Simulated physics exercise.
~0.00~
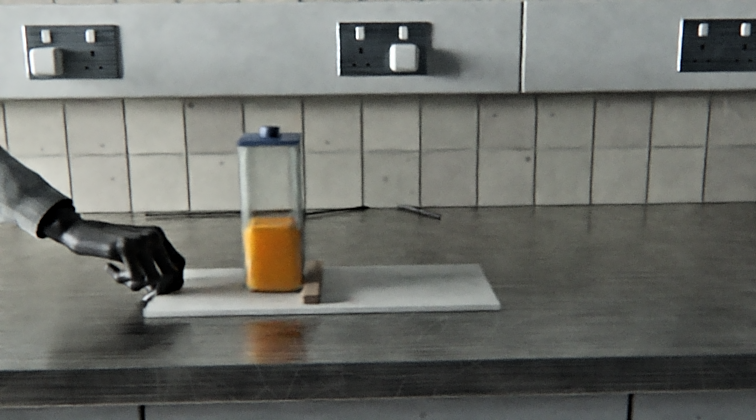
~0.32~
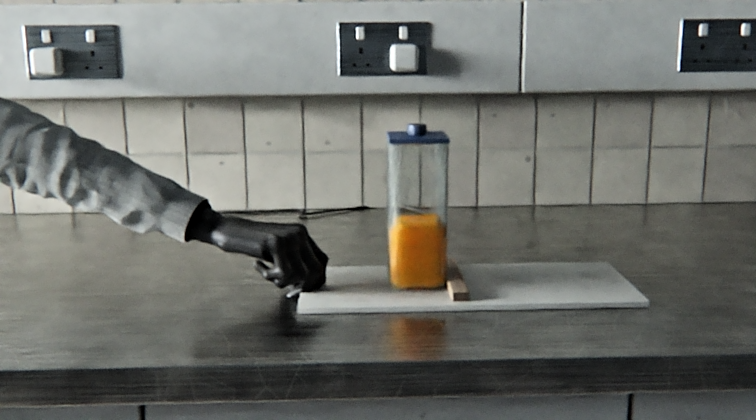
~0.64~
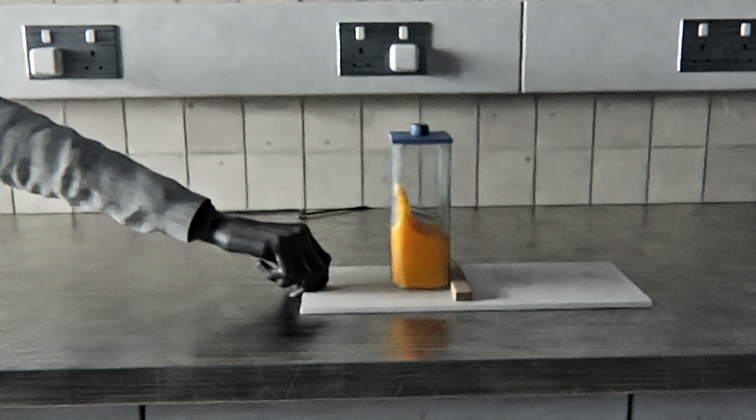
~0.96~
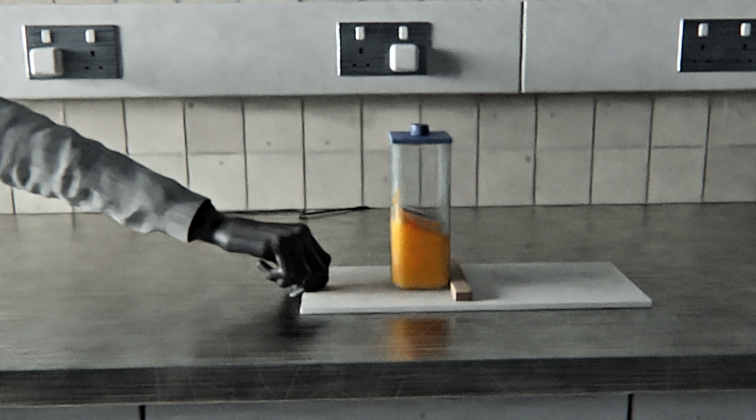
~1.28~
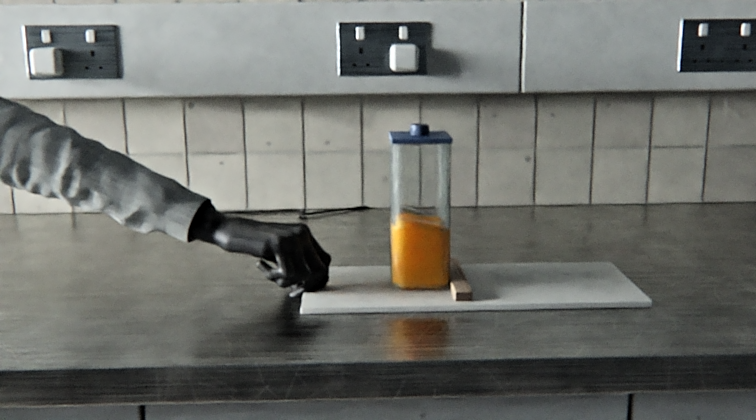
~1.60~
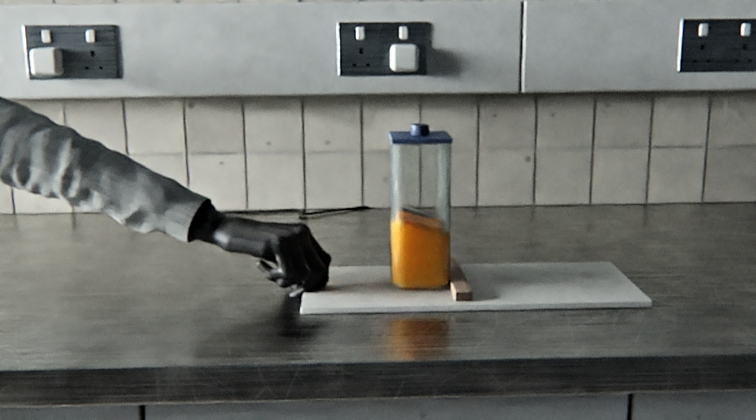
Square bottle of orange juice riding a board slid right by a gloved hand, juice sloshing as it stops, bottle staying upright.
